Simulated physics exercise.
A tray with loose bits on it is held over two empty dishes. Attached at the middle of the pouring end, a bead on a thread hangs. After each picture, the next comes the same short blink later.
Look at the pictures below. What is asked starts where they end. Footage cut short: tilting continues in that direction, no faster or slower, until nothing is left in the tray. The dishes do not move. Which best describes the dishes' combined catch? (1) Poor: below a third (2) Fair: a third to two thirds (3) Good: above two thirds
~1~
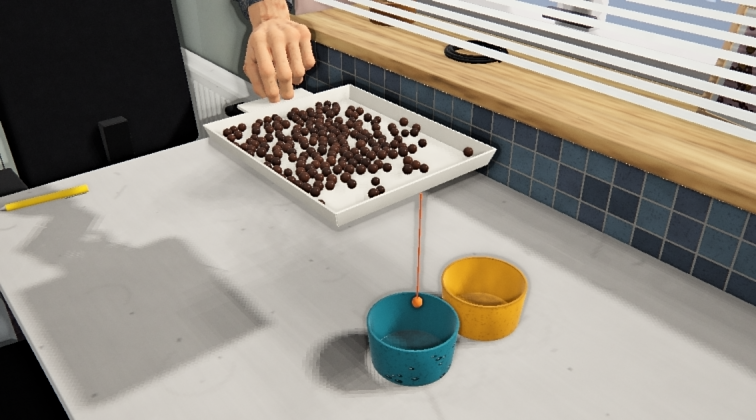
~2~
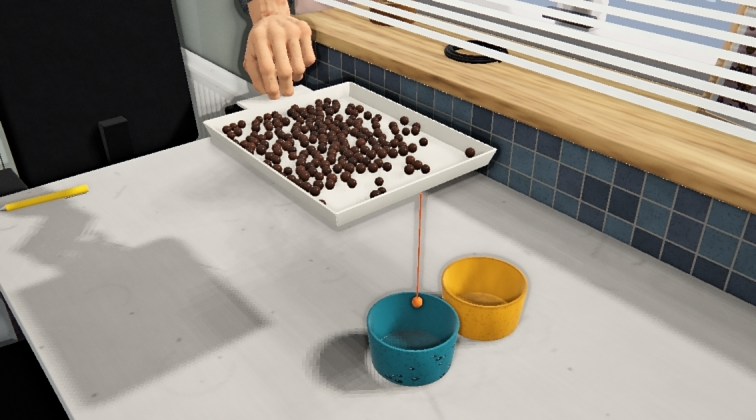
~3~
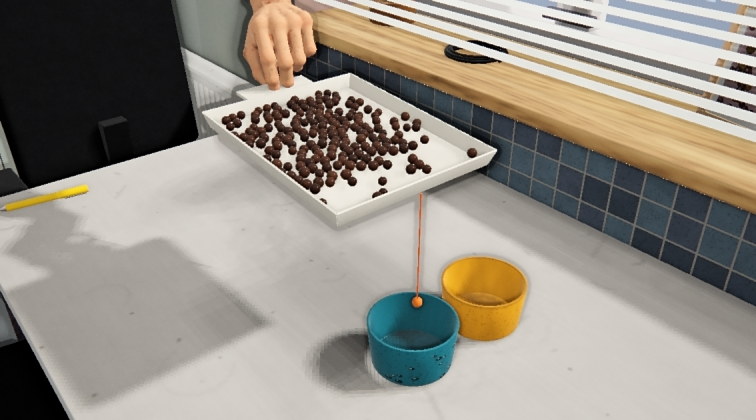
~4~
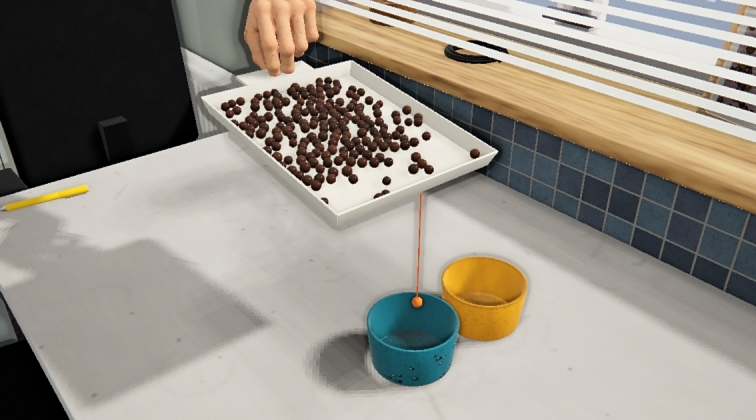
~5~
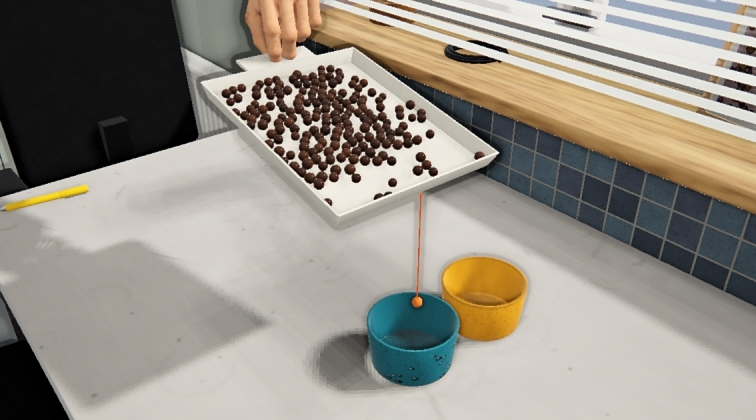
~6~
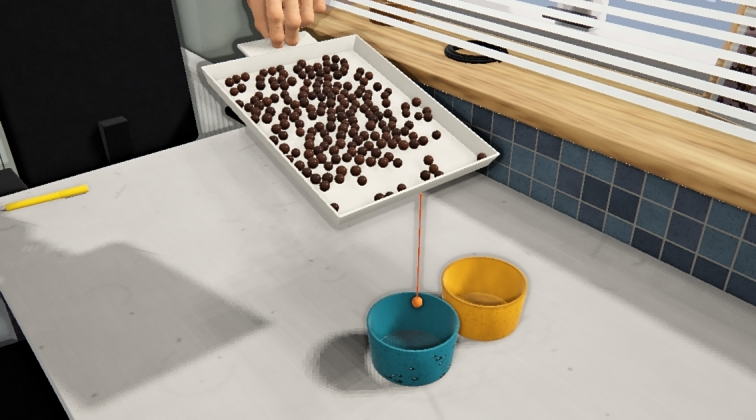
1, poor: Below a third.
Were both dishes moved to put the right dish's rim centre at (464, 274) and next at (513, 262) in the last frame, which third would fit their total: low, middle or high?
Below one third; under a third.
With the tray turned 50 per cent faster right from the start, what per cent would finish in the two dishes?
Something like 10 percent, give or take.
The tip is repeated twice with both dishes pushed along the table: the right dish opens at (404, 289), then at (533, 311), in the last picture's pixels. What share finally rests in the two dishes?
Close to 0 in a hundred, then close to 60 in a hundred.
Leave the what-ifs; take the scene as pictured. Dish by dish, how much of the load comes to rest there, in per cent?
Roughly 10 in a hundred end in the left dish and roughly 10 in a hundred in the right dish.
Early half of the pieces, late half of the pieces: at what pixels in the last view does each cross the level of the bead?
Starting near (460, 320), moving on to near (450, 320).
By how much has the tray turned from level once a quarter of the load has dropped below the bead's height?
At about 65°.
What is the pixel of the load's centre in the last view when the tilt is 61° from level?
Somewhere about pixel (433, 187).
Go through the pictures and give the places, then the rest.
The first picture shows corners of the pouring end (337, 209) and (488, 149), level; middle of the load (323, 141), chocolate balls; left dish (443, 360); right dish (514, 316); bead on its thread (417, 302).
The second picture shows corners of the pouring end (338, 209) and (488, 149), level; middle of the load (323, 139).
The third picture shows corners of the pouring end (338, 209) and (489, 149), tipped barely, level across its low end; middle of the load (323, 133).
The fourth picture shows corners of the pouring end (339, 210) and (490, 150), tipped a little, level across its low end; middle of the load (324, 125), about a tenth on the move.
The fifth picture shows corners of the pouring end (340, 210) and (491, 151), tipped a little, level across its low end; middle of the load (326, 117), about a tenth on the move.
The sixth picture shows corners of the pouring end (341, 211) and (492, 152), tipped clearly, level across its low end; middle of the load (331, 112), every one on the move; left dish (443, 360); right dish (514, 316).
Just after the last frame, tray tipped steeply; roughly two thirds on the tray; just a few in the left dish; just a few in the right dish; about a tenth outside both; roughly a quarter in the air.
A moment on, tray tipped right over; about a tenth in the left dish; about a tenth in the right dish; roughly two thirds outside both; about a tenth in the air.
Further on, tray tipped past a quarter turn; about a tenth in the left dish; about a tenth in the right dish; the larger part outside both.
When it is over, tray tipped past a quarter turn; about a tenth in the left dish; about a tenth in the right dish; the larger part outside both.
